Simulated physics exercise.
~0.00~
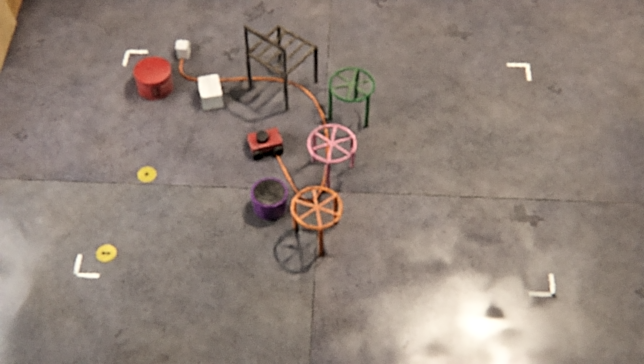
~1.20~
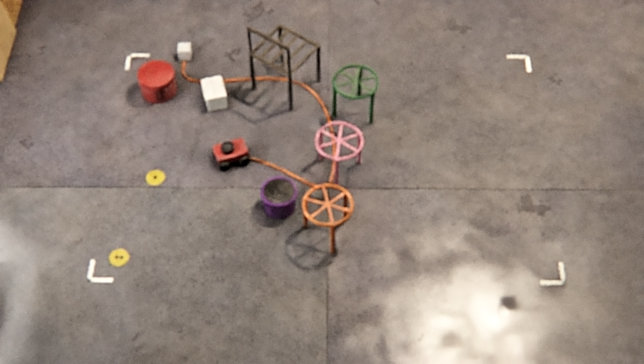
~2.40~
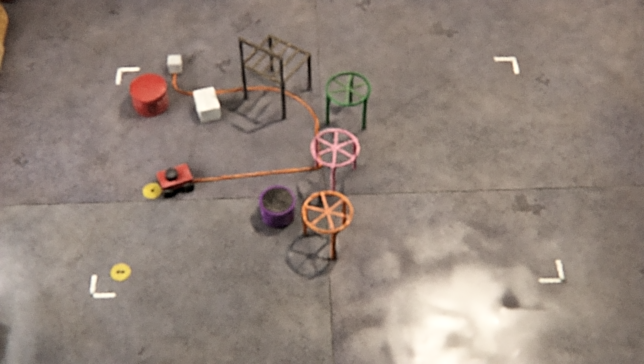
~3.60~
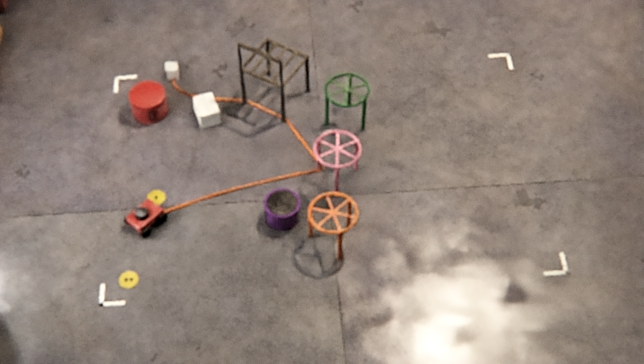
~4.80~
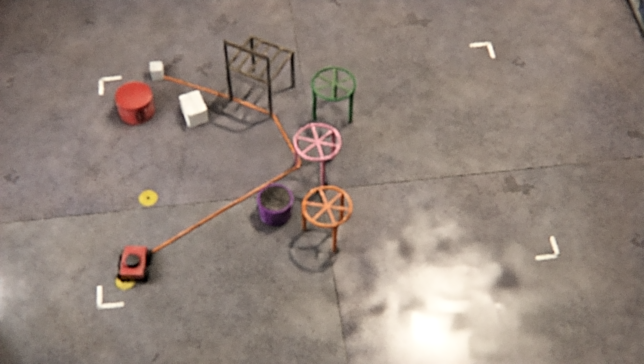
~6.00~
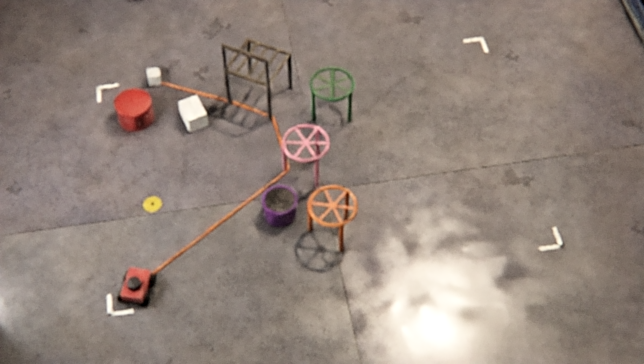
In this clip, a small red cart trailing an orange lead moves left past a purple pot to one yellow mark, then down to another, as the lead tightens around the pink stool and drags it slightly left, ending near the lower-left tape corner.
